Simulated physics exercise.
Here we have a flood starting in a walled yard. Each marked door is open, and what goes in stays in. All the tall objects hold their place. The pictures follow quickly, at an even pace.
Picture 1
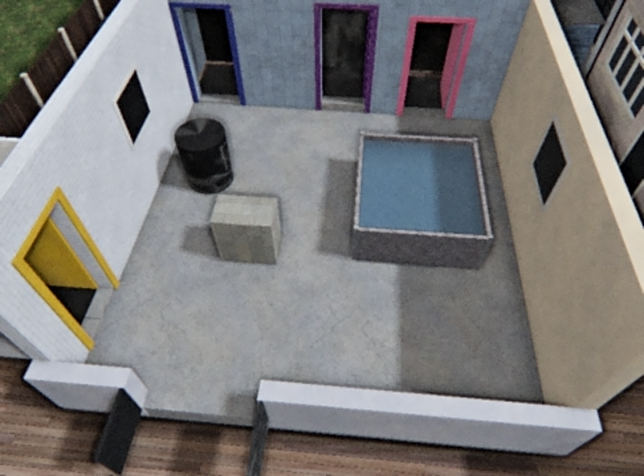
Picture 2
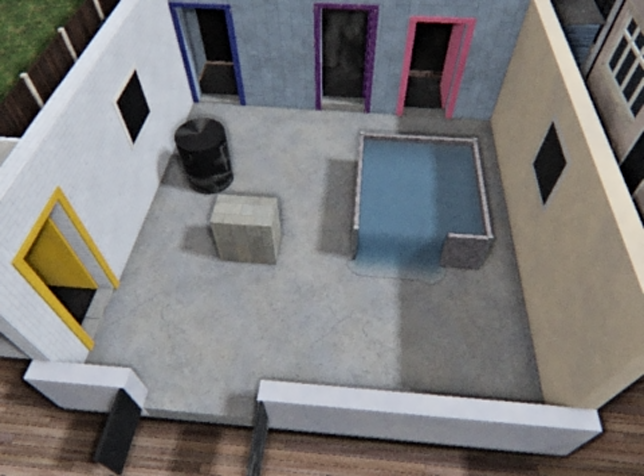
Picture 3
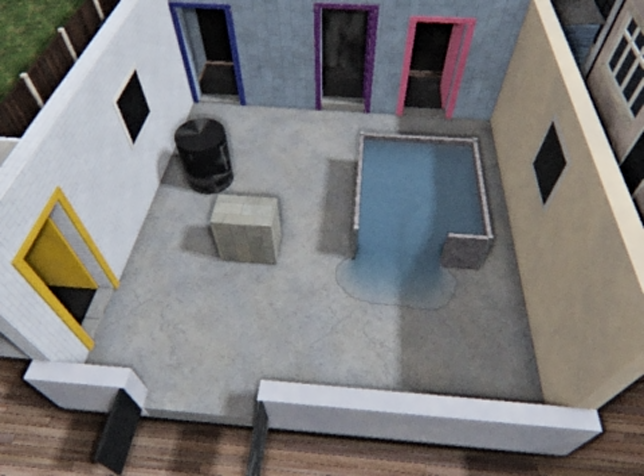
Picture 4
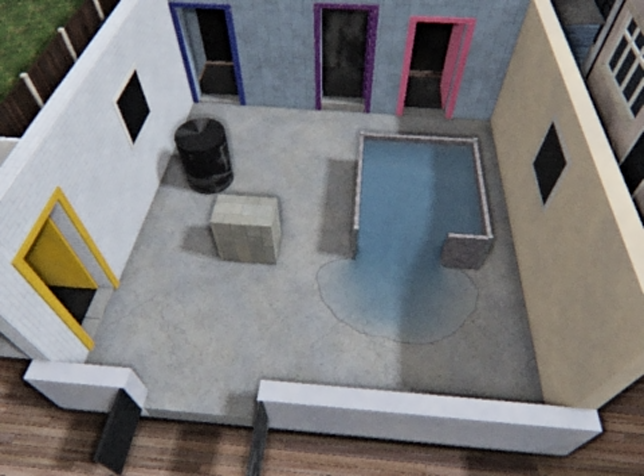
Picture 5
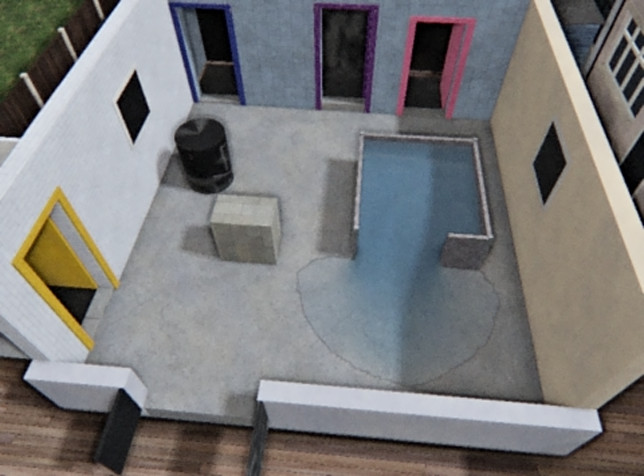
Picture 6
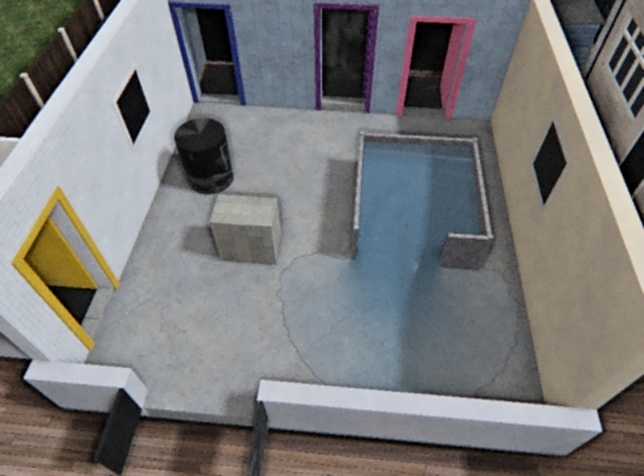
The footage shows a walled yard with a raised tank of still water, a dark barrel and a pale block; a gap appears in the tank's near wall, and water pours out, spreading forward and sideways across the grey floor.
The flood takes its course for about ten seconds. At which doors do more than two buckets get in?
The yellow door lets in a lot; the purple door admits no more than that; the blue door admits no more than that; the pink door lets in a lot.
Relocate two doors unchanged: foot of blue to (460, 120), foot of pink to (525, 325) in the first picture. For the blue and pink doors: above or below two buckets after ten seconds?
My reading: The blue one passes that mark, the pink one floods.
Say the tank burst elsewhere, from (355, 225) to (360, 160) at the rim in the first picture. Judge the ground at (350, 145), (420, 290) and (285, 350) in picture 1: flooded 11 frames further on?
As listed: Clear, no water, awash.
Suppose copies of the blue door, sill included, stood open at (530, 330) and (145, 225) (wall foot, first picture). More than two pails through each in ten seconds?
In turn: Passes that mark, keeps below it.
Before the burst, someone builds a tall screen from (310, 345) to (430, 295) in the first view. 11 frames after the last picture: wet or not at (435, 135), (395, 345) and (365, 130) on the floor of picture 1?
In turn: Free of water, dry, clear.
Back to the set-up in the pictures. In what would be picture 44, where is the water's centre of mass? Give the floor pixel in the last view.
Roughly at (360, 266).
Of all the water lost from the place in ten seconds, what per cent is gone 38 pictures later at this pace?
Close to 65 %.
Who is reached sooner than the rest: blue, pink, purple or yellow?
It is the yellow door.
A moment on, water covers 25 % of the floor; the yellow door not reached, the purple door not reached, the blue door not reached, the pink door not reached.
Next, water covers 30 % of the floor; the yellow door not reached, the purple door not reached, the blue door not reached, the pink door not reached.
Then, water covers 45 % of the floor; the yellow door over two buckets in, the purple door not reached, the blue door not reached, the pink door not reached.
Later, water covers 70 % of the floor; the yellow door far over two buckets in, the purple door wet at the sill, nothing in, the blue door wet at the sill, nothing in, the pink door under two buckets in.
In the end, water covers 100 % of the floor; the yellow door far over two buckets in, the purple door wet at the sill, nothing in, the blue door under two buckets in, the pink door over two buckets in.
